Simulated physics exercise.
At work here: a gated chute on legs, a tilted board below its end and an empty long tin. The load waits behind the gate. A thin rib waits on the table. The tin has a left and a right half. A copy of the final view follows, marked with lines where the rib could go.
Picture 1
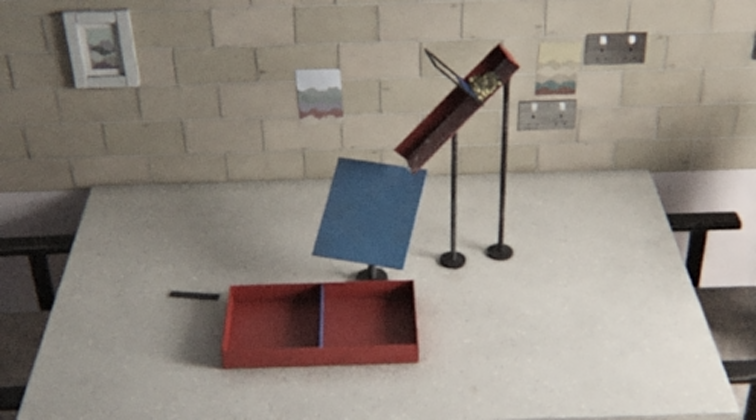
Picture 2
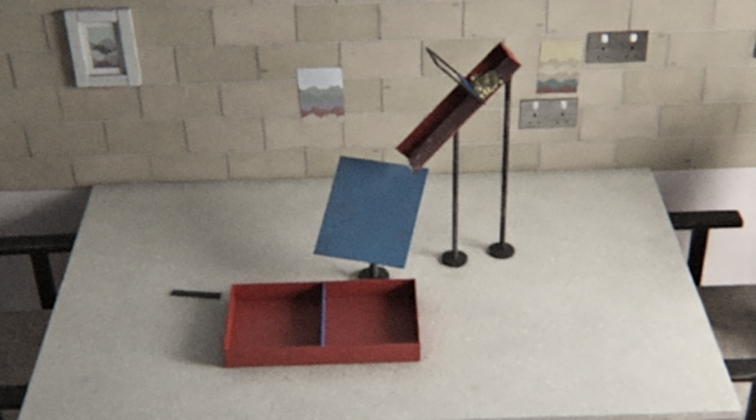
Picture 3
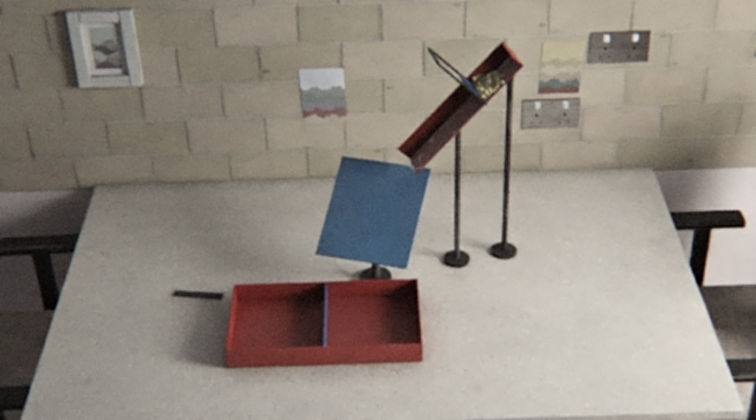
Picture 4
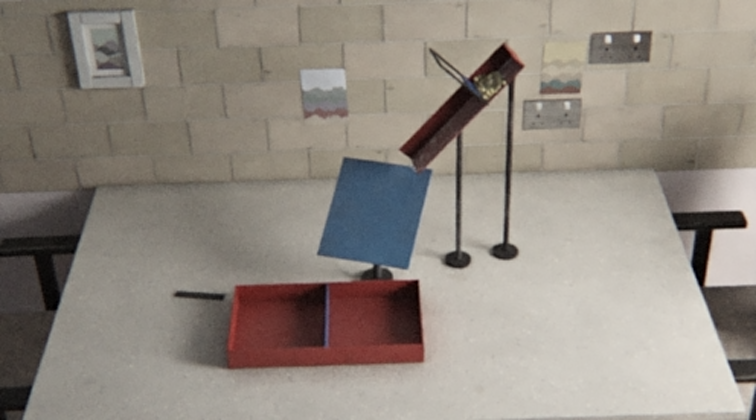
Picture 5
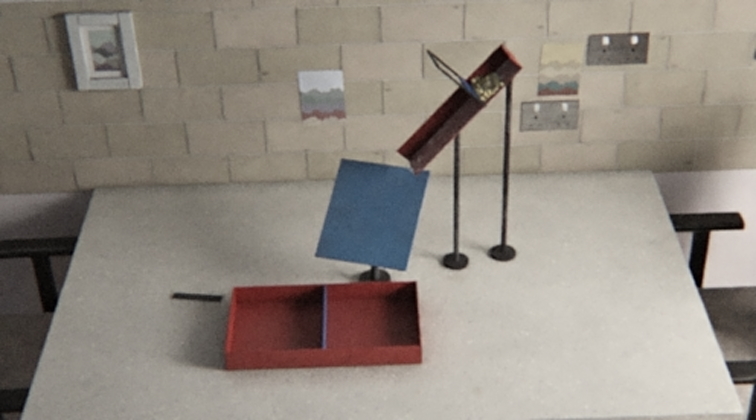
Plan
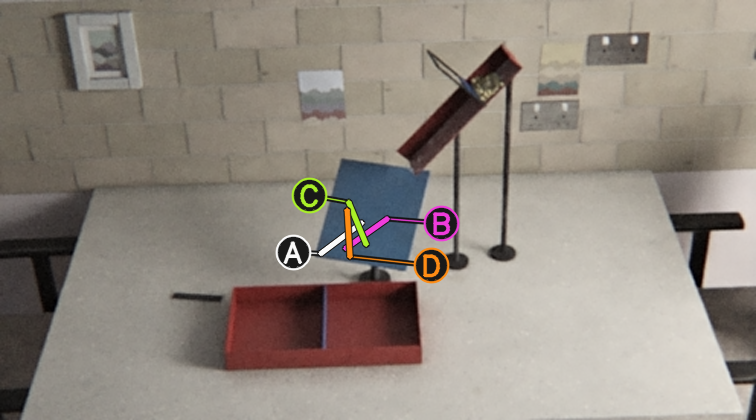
The footage shows a raised red chute holding a small load behind a gate, with a tilted blue board and an empty, divided red tin below on a pale table; nothing moves apart from a slight shift of the view.
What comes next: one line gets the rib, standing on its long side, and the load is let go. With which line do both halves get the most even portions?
The answer is line A.
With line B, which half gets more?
The left half.
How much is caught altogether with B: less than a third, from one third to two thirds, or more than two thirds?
More than two thirds.
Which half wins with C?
Right.
On the marked copy, line A from (361, 222) to (320, 253); line B from (387, 218) to (345, 248); line C from (348, 202) to (366, 244); line D from (347, 210) to (349, 256).
With A, of what is caught, roughly two thirds in the left half, roughly a third in the right.
With B, of what is caught, almost all in the left half, about a tenth in the right.
With C, of what is caught, about a tenth in the left half, almost all in the right.
With D, of what is caught, just a few in the left half, almost all in the right.
